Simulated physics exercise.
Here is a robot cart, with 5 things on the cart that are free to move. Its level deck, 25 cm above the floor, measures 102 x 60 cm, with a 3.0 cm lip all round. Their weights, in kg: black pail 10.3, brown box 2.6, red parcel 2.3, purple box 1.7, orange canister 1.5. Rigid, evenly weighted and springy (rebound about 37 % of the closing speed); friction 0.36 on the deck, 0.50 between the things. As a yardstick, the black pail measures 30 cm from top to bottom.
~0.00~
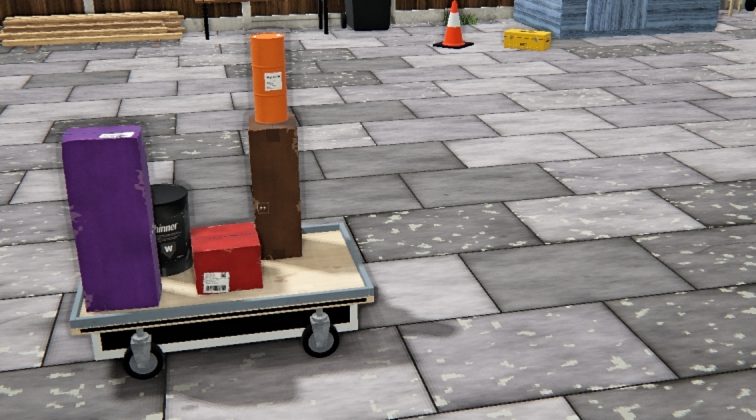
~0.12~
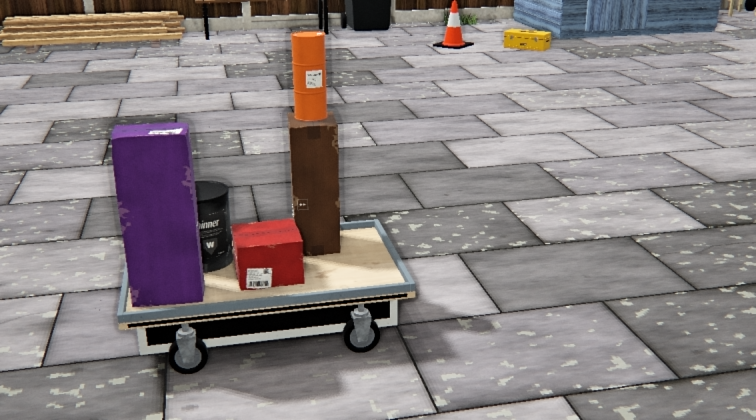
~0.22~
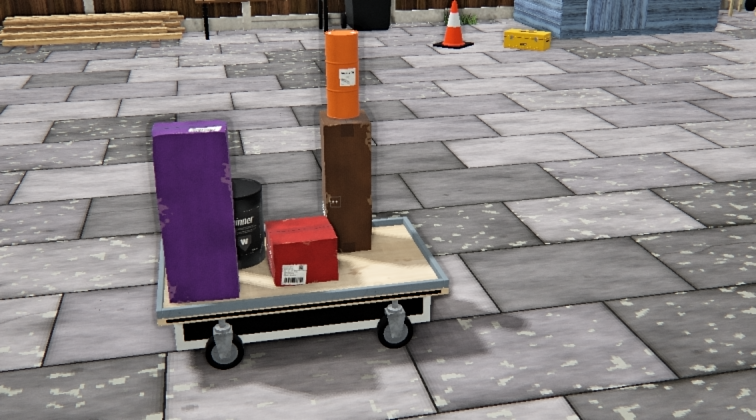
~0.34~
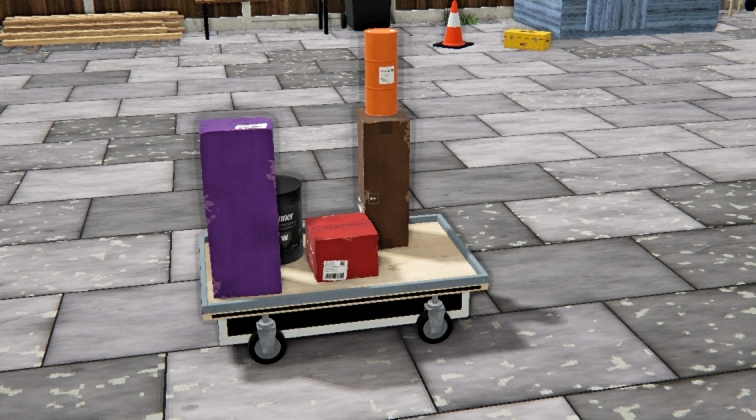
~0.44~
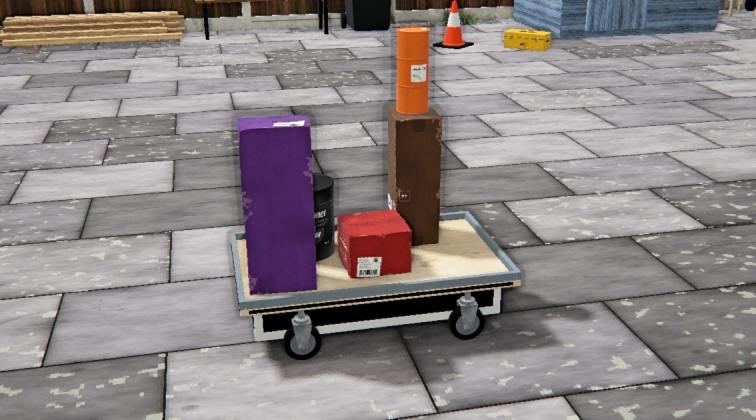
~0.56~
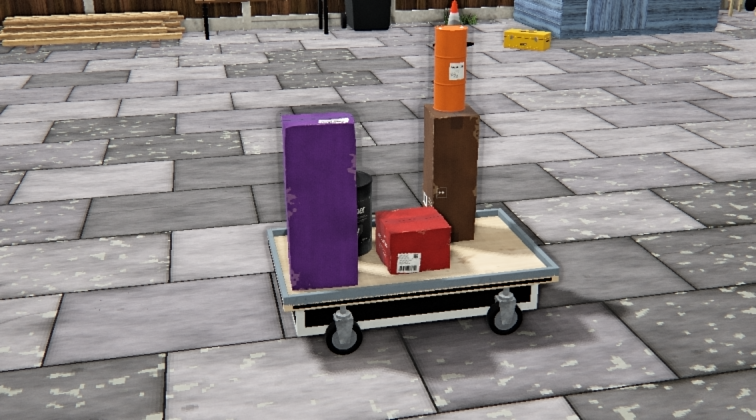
In the video, a flat cart carrying a purple box, a black pail, a red parcel, and a brown box with an orange canister on top rolls steadily to the right across grey paving, its load keeping its arrangement.
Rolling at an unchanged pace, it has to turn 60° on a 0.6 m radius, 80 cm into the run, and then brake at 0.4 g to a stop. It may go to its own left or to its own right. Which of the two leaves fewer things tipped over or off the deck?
Fewer things are lost with the right turn.
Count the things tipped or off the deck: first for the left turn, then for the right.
Turning left 3, turning right 2.
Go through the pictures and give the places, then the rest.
Cart has run 0 cm; black pail (161, 230); brown box (276, 187), in the first frame.
Cart has run 16 cm; orange canister (310, 76); red parcel (268, 254), in the second frame.
Cart has run 29 cm; purple box (198, 212); orange canister (342, 74), in the third frame.
Cart has run 44 cm; red parcel (341, 247); purple box (242, 209), in the fourth frame.
Cart has run 57 cm; orange canister (413, 70); red parcel (374, 244), in the fifth frame.
Cart has run 73 cm; brown box (449, 173), in the sixth frame.
Turning left. At 0.96 s, cart has run 125 cm, turned 29°; brown box leaning 16° near (522, 146); orange canister leaning 16°; red parcel slid 5 cm.
After 1.56 s, cart has run 192 cm, turned 60°; purple box now off the deck; brown box on its side near (534, 130); red parcel slid 10 cm.
After 1.86 s, cart has run 194 cm, turned 60°, stopped; brown box on its side near (529, 128); black pail slid 3 cm near (476, 152); red parcel slid 10 cm.
By the end (2.8 s), off the deck, purple box and orange canister; tipped over on the cart, brown box; the other 2 in place, give or take 10 cm. Seen from the same camera at the end, black pail near (476, 152), brown box near (529, 128).
Turning right instead, brown box and orange canister tipped over or off the deck, 2 of 5 in all.
